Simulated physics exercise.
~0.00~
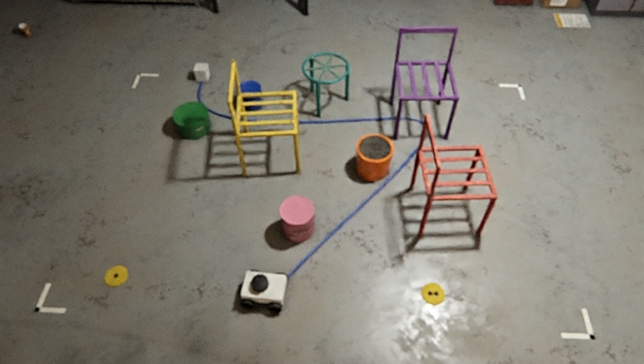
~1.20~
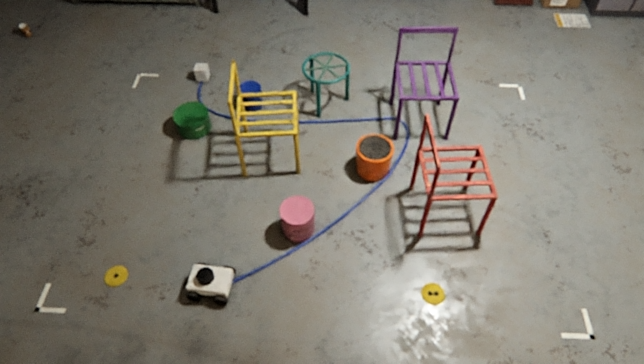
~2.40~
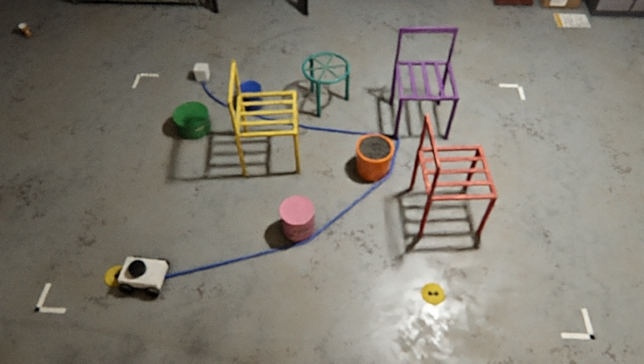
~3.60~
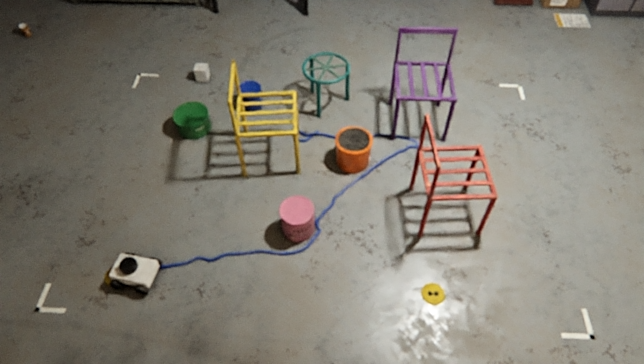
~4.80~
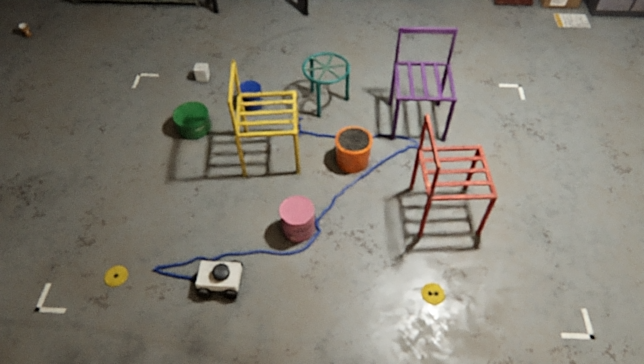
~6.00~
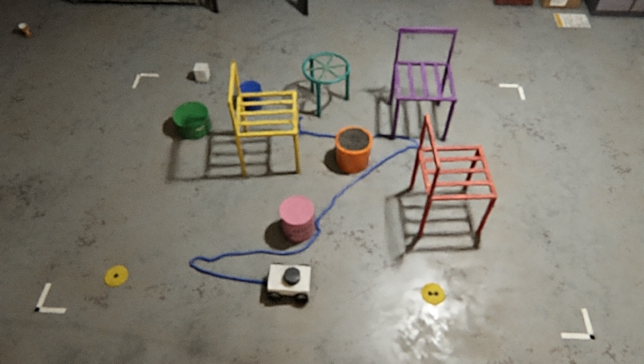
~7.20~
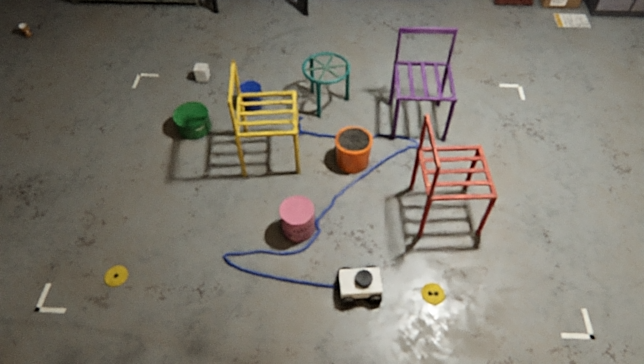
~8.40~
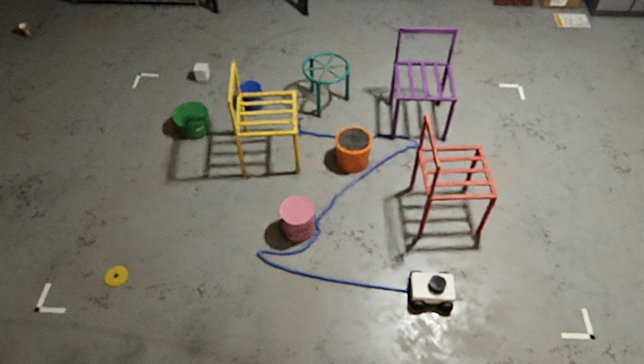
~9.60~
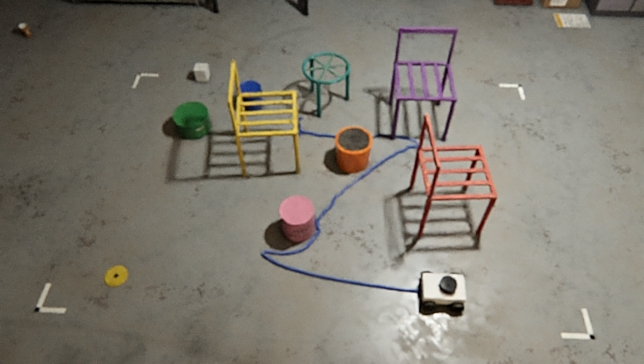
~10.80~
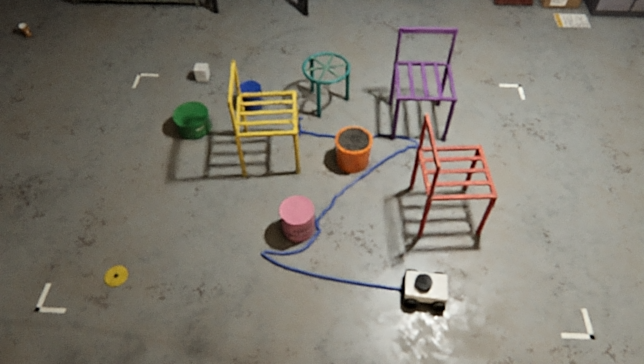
White cart pulling a blue lead left past chairs and bins, shifting the orange pot as the plug comes out, then driving right.
